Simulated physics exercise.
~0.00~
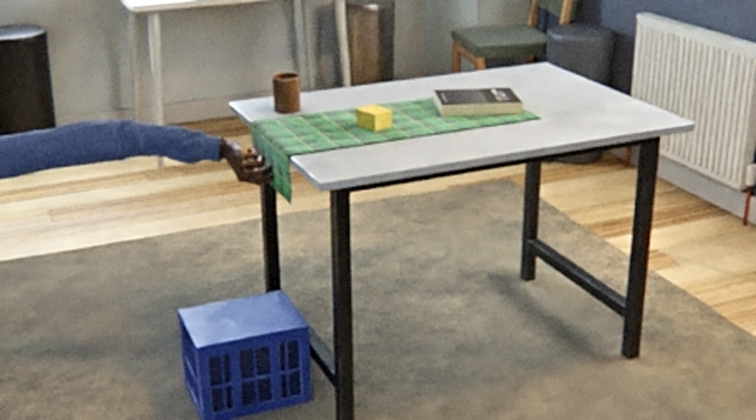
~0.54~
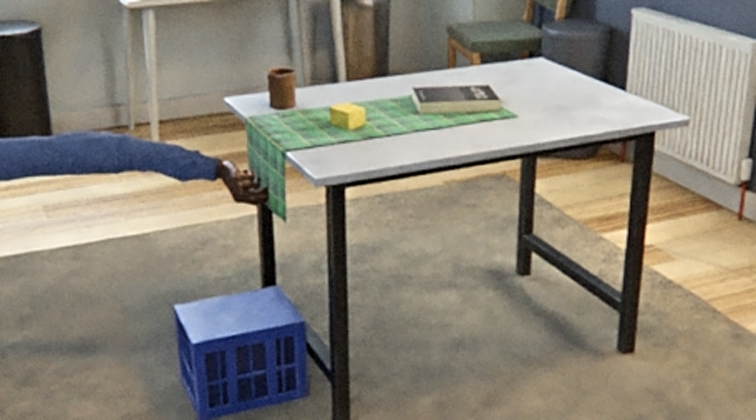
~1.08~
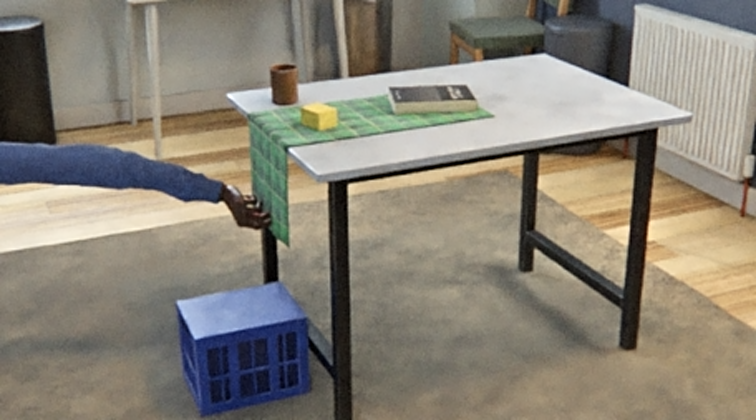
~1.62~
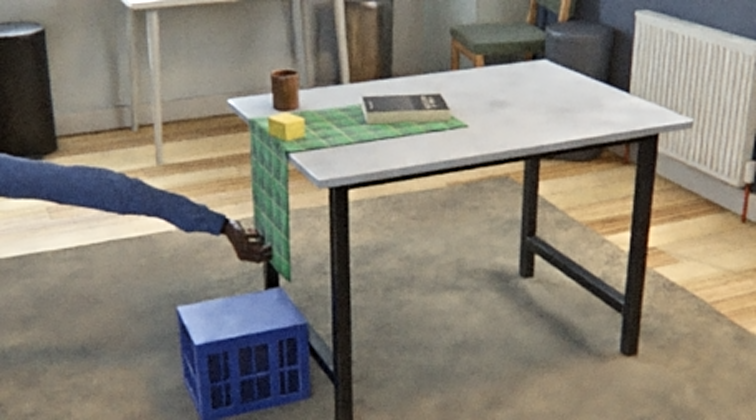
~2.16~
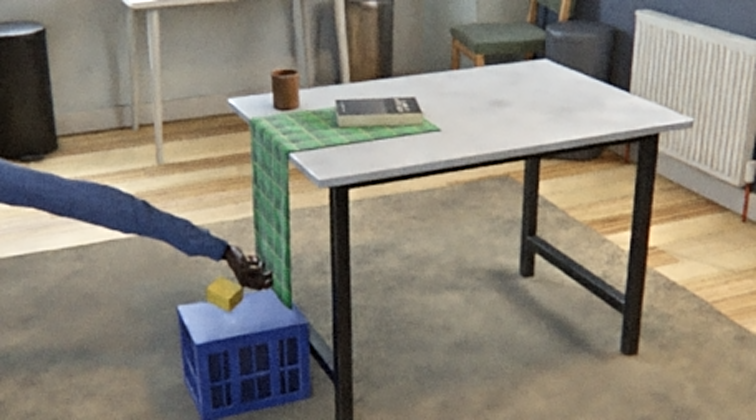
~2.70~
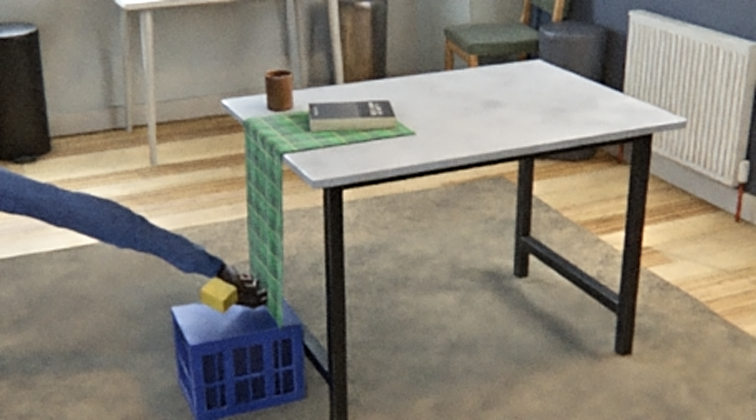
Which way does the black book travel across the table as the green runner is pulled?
The black book moves to the left, riding along with the runner towards the end where the hand is pulling.
